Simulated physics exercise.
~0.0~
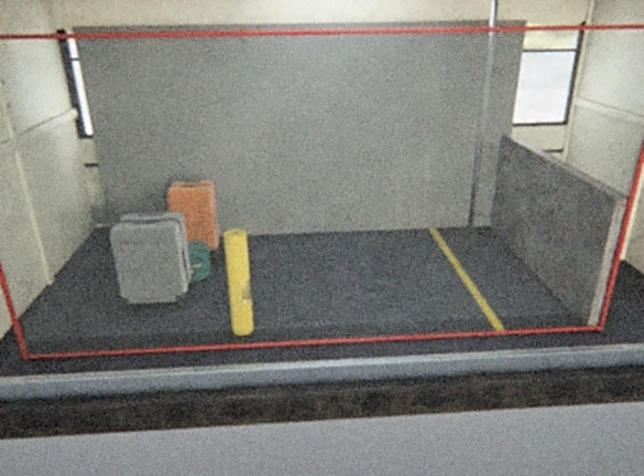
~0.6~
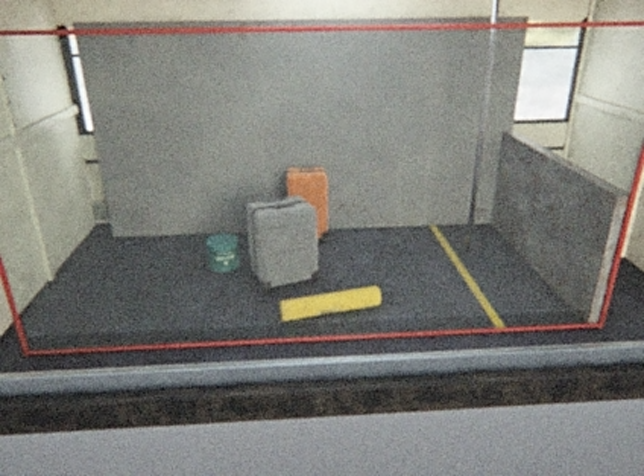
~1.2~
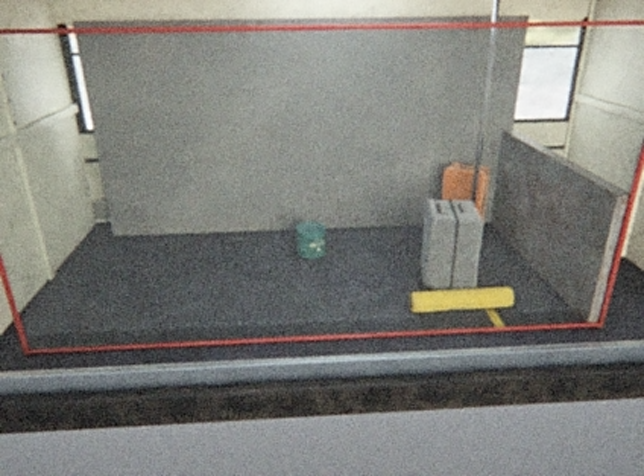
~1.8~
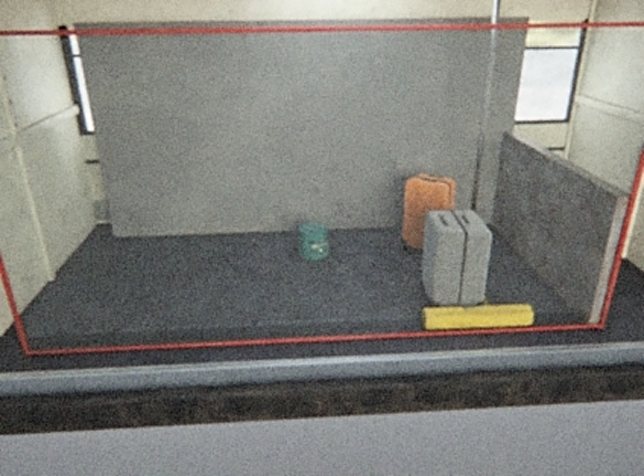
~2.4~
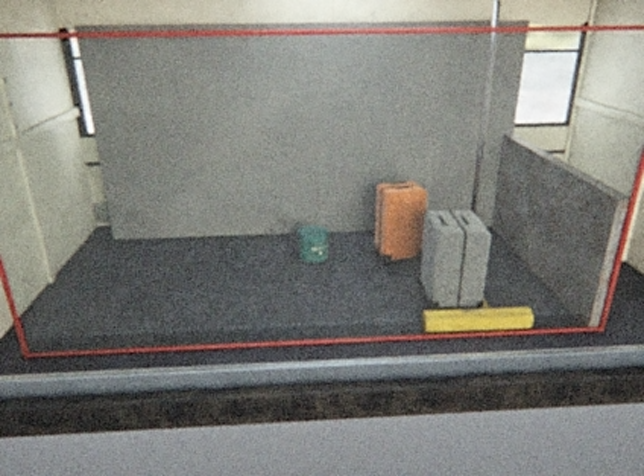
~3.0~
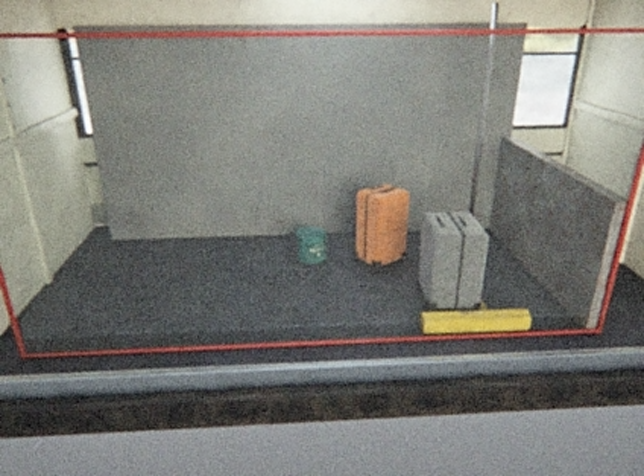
Inside a bus, a slightly swaying camera looks across a dark-floored bay with a grey back wall, a low wall and pole at right, and a yellow line on the floor. A grey wheeled case, an orange one behind it and a teal bucket stand at left, beside an upright yellow roll. All slide right, the roll toppling onto its side, and the bucket trails and stops near the middle. The cases reach the right side, then the grey one shifts forward with the roll while the orange one drifts back left. Finally both cases stand upright, and the roll lies in front, short of the line.
